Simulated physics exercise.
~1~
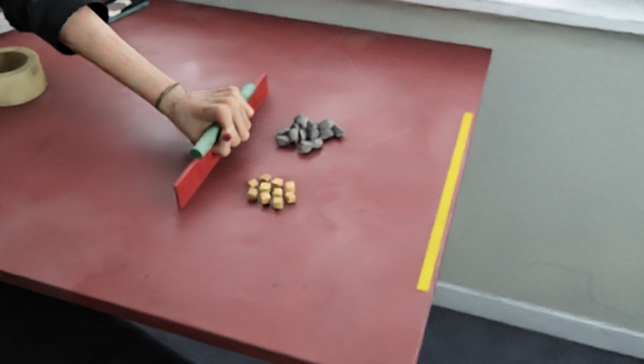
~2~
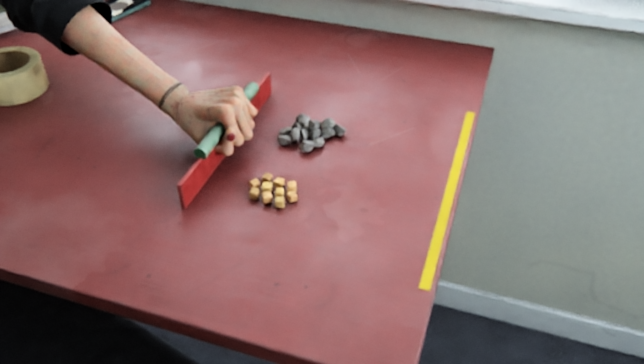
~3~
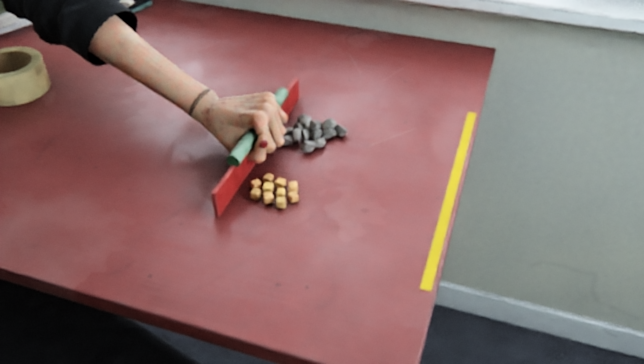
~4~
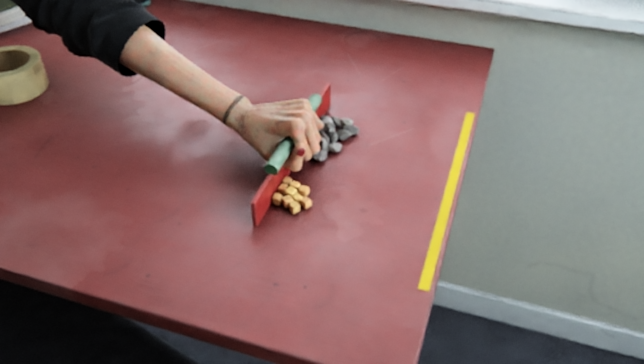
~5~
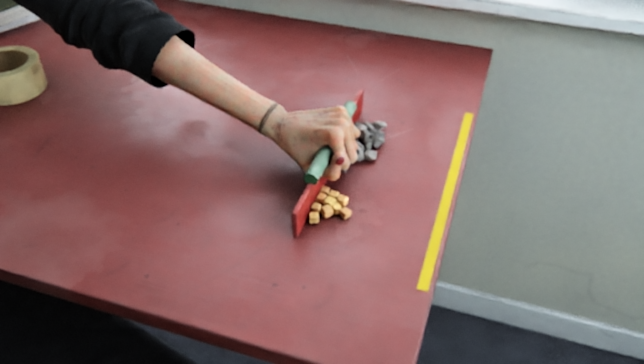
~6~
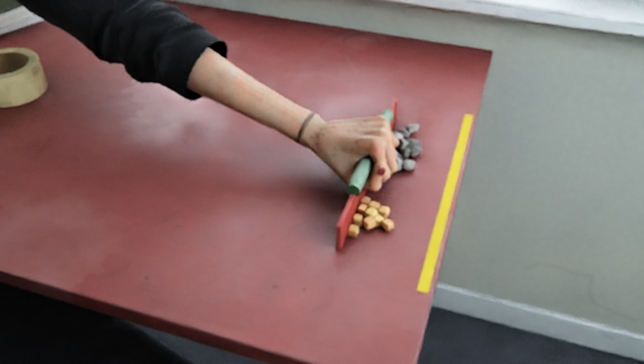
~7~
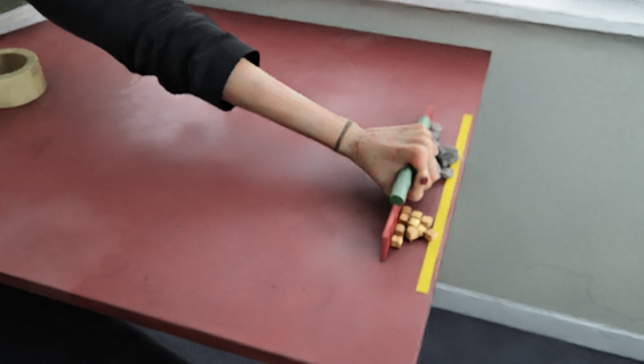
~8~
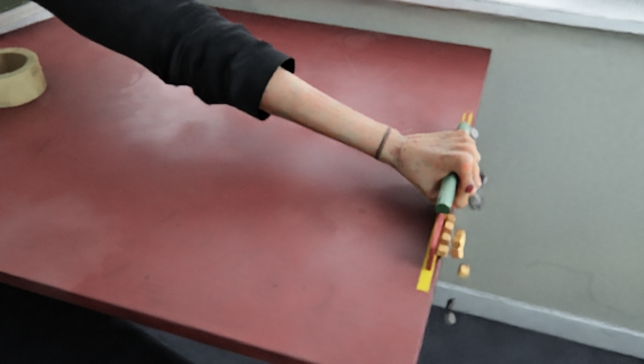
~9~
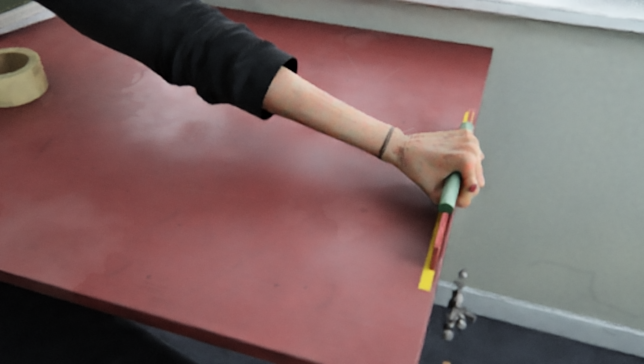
A hand pushing grey and yellow bits rightward across a red table with a scraper, stopping at yellow tape as all fall off.
